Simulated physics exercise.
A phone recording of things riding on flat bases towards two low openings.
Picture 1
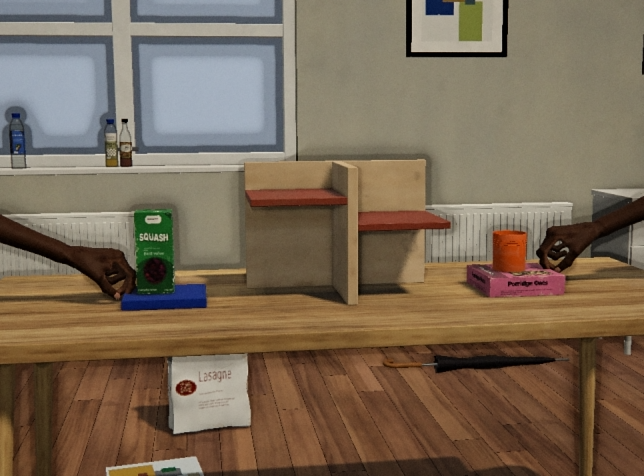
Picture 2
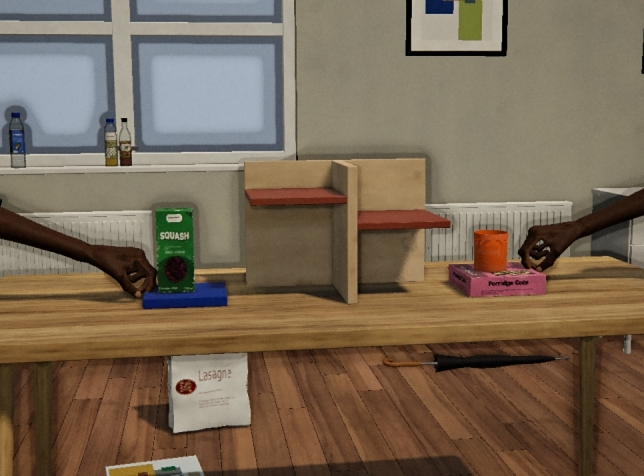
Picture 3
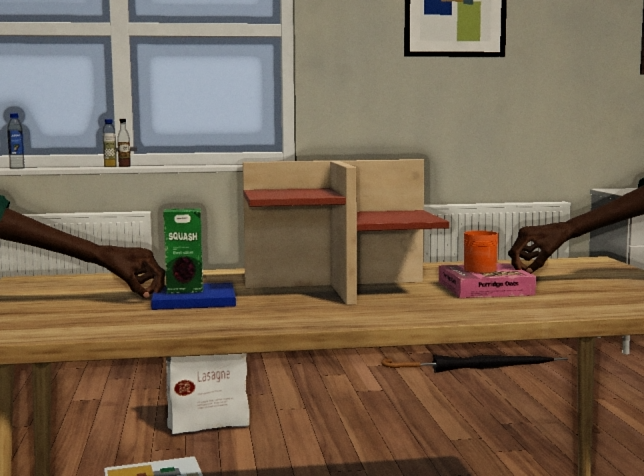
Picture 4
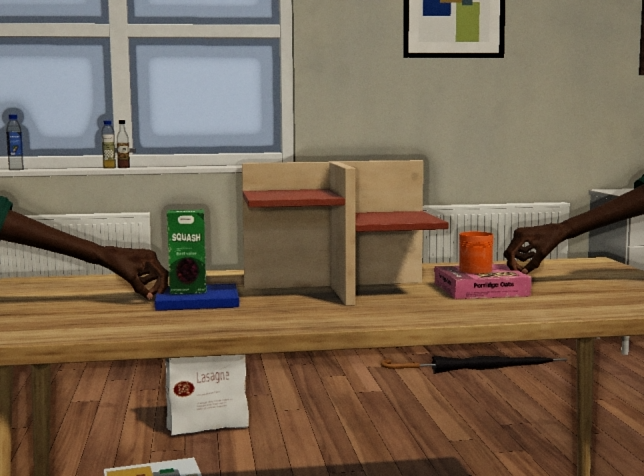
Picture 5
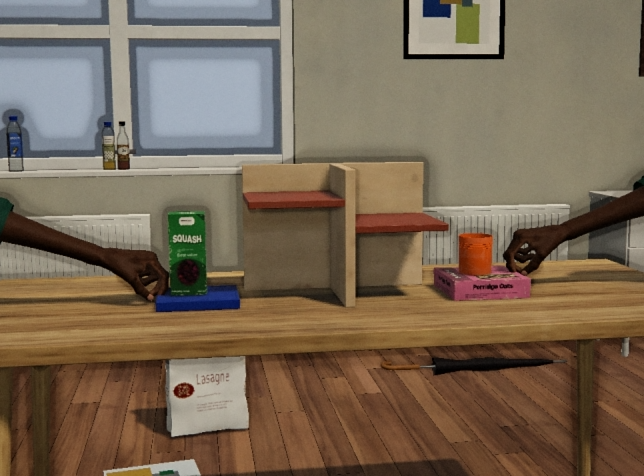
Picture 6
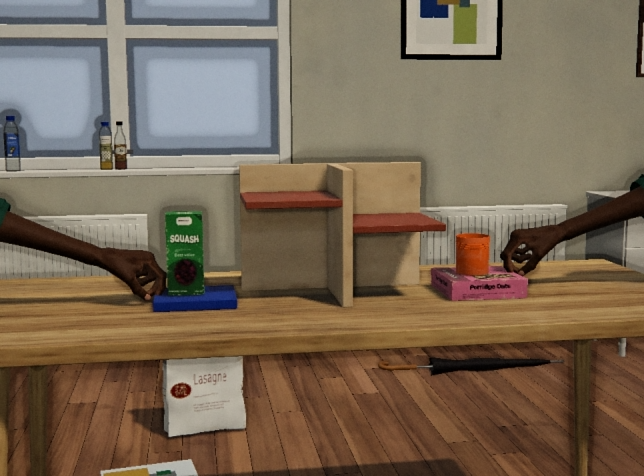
Two dark-skinned hands reach in from either side of a wooden table, seen from the front in a room with a window and radiators. The left holds a blue tray carrying a green carton, the right a pink packet carrying an orange beaker, with red shelves on a wooden stand between. Both hands slide their loads inward, then slow almost to stillness as the camera drifts very slightly.
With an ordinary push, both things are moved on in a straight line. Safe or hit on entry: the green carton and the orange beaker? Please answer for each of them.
Green carton - safe. Orange beaker - safe.
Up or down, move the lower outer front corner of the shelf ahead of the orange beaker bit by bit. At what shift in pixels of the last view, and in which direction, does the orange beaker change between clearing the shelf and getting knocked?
Direction down, size about 12 pixels.
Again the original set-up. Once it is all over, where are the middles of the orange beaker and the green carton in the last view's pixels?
In the last picture, the orange beaker sits at (391, 257) while the green carton sits at (274, 251).
Then, 0.70 s after the last picture, green carton riding along near (206, 253); orange beaker riding along near (451, 255).
Then, 1.26 s after the last picture, green carton riding along near (233, 252); orange beaker riding along near (425, 256).
Then, 1.74 s after the last picture, green carton riding along near (255, 251); orange beaker riding along near (403, 257).
At rest, the green carton passes below, near (273, 251); the orange beaker passes below, near (391, 257).
